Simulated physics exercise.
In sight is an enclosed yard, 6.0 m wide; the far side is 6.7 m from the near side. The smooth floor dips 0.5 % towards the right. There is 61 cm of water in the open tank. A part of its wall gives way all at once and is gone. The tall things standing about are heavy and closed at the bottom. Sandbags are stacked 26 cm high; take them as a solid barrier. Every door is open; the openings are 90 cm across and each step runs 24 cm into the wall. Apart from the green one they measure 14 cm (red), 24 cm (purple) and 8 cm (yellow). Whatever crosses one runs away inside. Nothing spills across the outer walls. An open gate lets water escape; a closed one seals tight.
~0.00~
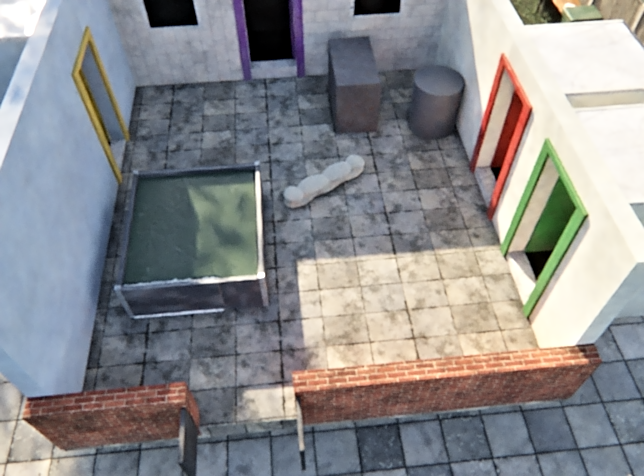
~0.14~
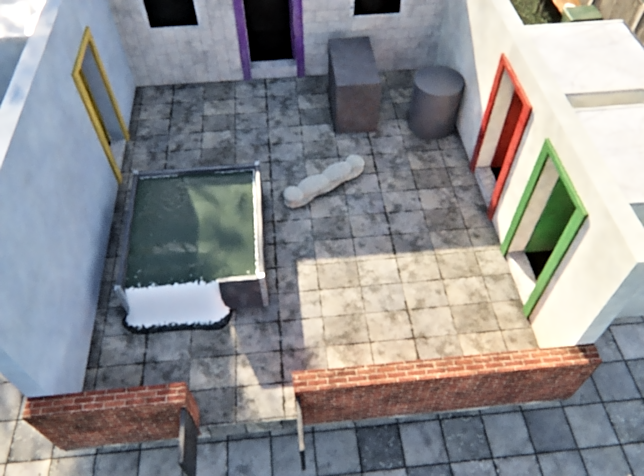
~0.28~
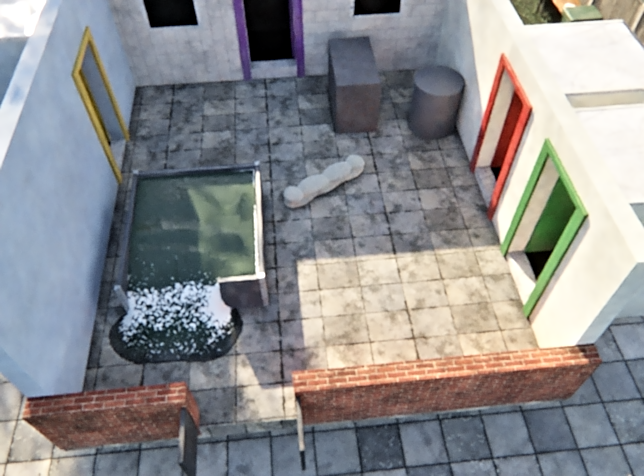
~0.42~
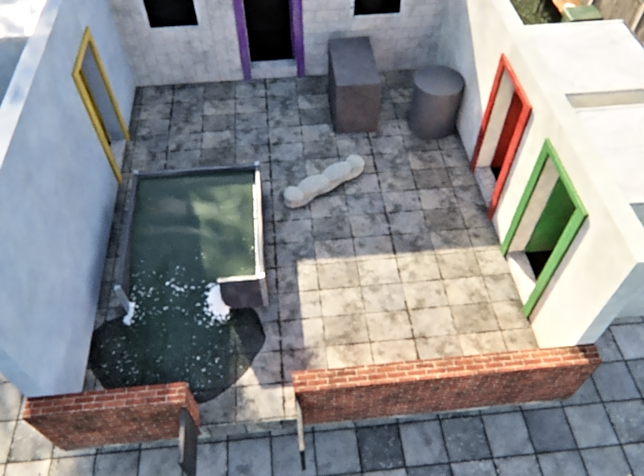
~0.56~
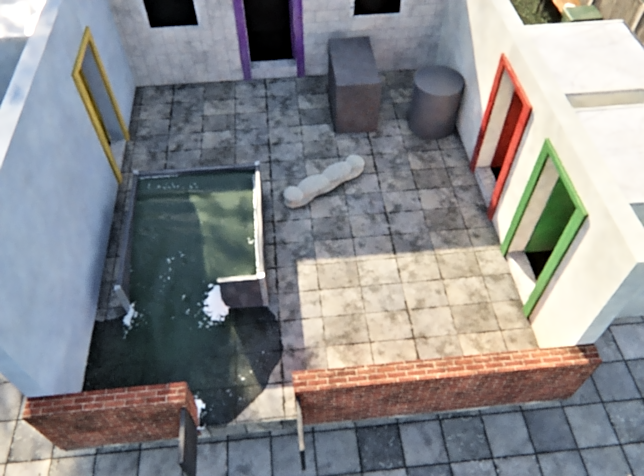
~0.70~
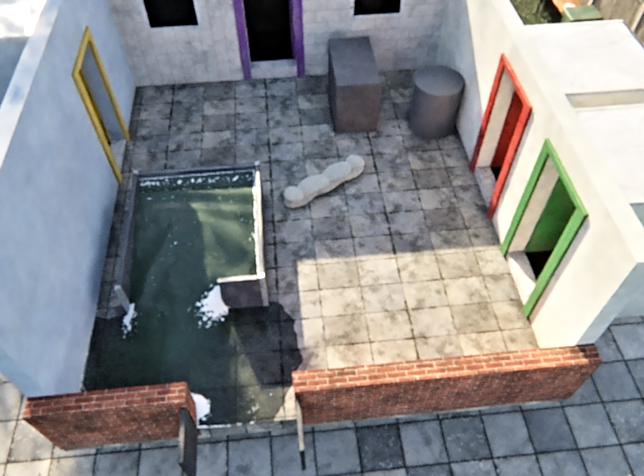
A walled yard paved with grey tiles is seen from high above its near side, the view staying still. An open tank of dark green water stands at left near a yellow-framed doorway, with a purple one behind, red and green ones at right, a pale lumpy row, a grey block and a cylinder. The tank's near wall vanishes, and water pours out foaming, then spreads darkly to the low brick walls.
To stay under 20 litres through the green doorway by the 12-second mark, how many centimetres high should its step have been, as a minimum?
Close to 8.5 cm is just enough.
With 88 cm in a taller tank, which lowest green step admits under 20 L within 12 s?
Then roughly 14.5 cm.
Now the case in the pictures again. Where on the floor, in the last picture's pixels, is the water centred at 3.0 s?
Around (188, 297).
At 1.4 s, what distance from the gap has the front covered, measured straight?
Some 2.8 m out.
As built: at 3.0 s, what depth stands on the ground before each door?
Depths in cm: Red 0, purple 0, green 0, yellow 7.
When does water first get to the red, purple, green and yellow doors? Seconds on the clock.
Red 4.5 s, purple 4.5 s, green 3.6 s, yellow 2.8 s.
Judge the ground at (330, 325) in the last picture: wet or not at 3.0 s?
It is flooded.
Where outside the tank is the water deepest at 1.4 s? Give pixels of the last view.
At about (78, 420).
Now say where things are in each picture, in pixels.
The first frame shows still water, 61 cm deep, in the open tank at (195, 224); the green door at (536, 239) is dry.
In the second frame, the front is at (142, 329), 0.3 m from the gap at (178, 303); 0.2 m2 of floor is wet, 61 cm left at the back.
In the third frame, the gap is at (178, 303), the front 0.7 m out at (189, 357); the back of the open tank holds 61 cm.
In the fourth frame, water pours out at (178, 304) and has run 1.3 m, to a hidden place; about 8 cm deep outside, 61 cm at the back.
In the fifth frame, the front is at a hidden place, 1.7 m from the gap at (178, 304); 3.1 m2 of floor is wet, 59 cm left at the back.
In the sixth frame, the front is at a hidden place, 1.8 m from the gap at (178, 304); 3.5 m2 of floor is wet, 53 cm left at the back; the green door at (536, 239), 4.8 m from the gap, is still 3.6 m from the nearest water.
After 1.4 s water covers 10 % of the floor, deepest (52 cm) near (78, 420); it has not reached the green door.
After 3.0 s water covers 25 % of the floor, deepest (30 cm) near (78, 420); it has not reached the green door.
After 12.0 s water covers 95 % of the floor, deepest (9 cm) near (447, 108); 5 cm at the green door, 0 litres in over its 14 cm step.
At the green door as built, the water arrived by 3.7 s and peaked near 12 cm at 4.0 s.
Run again over the same 12 s with other heights there, 38 litres in over 7 cm, 11 litres over 9.5 cm. The limit of 20 litres is kept from about 8.5 cm up.
